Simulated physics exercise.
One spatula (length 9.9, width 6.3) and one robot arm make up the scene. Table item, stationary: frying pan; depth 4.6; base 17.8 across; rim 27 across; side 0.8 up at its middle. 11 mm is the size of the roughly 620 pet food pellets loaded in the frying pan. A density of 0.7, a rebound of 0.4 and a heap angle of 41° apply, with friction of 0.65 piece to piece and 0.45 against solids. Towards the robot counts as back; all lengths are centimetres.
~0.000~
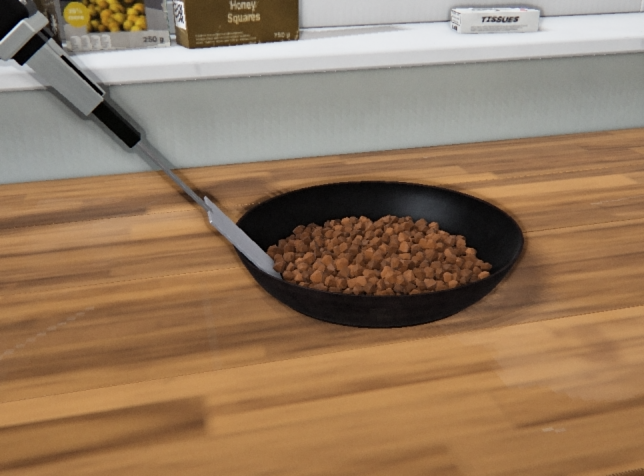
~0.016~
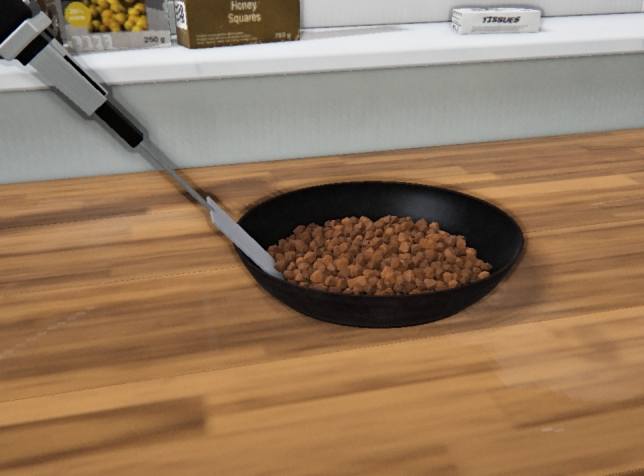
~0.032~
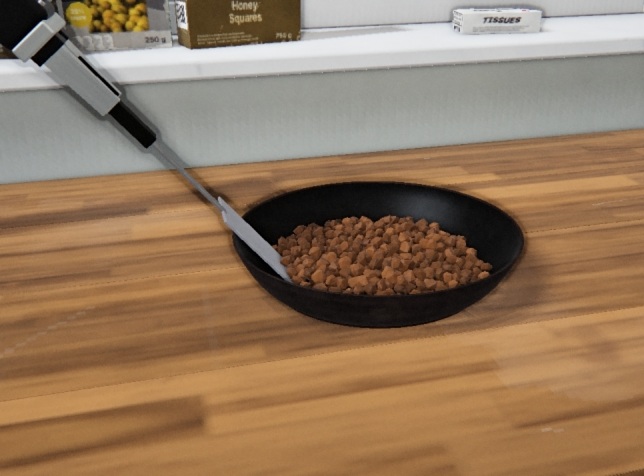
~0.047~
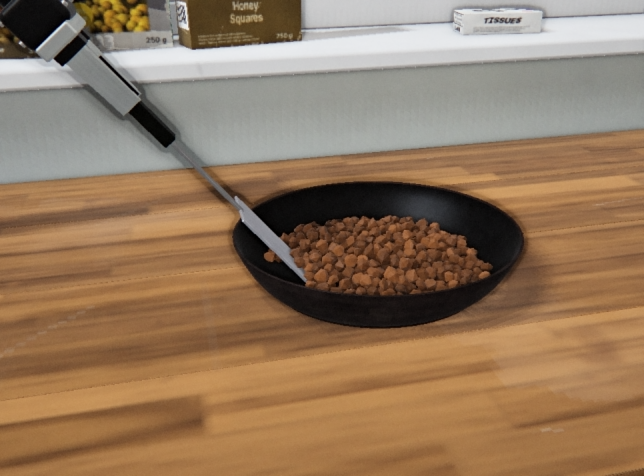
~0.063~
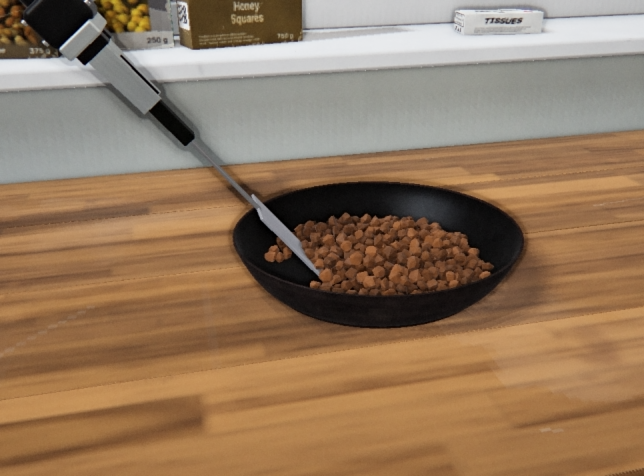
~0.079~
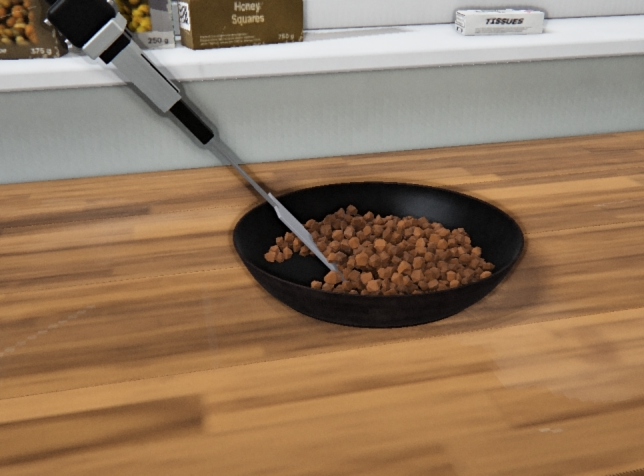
A robot arm holding a spatula reached into a black frying pan of small brown pieces on a wooden counter, then slid the blade a short way right, pushing some of the pieces along.
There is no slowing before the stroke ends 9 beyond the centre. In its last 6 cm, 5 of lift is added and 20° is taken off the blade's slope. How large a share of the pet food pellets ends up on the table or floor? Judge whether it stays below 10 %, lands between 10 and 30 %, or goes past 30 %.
It lands between 10 and 30 %.
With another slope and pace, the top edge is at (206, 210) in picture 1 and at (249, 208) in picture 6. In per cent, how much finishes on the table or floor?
Some 10 per cent.
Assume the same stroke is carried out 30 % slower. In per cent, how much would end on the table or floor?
Some 10 in a hundred.
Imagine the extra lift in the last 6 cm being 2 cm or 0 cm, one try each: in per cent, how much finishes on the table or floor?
Near 10 and 5 percent respectively.
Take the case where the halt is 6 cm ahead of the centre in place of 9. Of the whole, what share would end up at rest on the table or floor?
10 %, roughly.
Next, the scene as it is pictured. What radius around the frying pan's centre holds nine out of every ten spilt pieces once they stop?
That's near 40 cm.
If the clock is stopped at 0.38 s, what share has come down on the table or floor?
I'd say close to 15 in a hundred.
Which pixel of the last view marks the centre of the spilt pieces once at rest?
Near (629, 235) in the last picture.
After 0.12 s, sloping 51°, highest piece 7 above the table; 621 in the frying pan.
After 0.16 s, sloping 45°, highest piece 8 above the table; 621 in the frying pan.
After 0.38 s, sloping 31°, highest piece 7 above the table; 511 in the frying pan, 103 on the table or floor, 7 on the blade or in flight.
After 1.43 s, sloping 31°, highest piece 5 above the table; 510 in the frying pan, 111 on the table or floor.
At rest, 510 in the frying pan, 111 on the table or floor. That is 18 % on the table or floor.
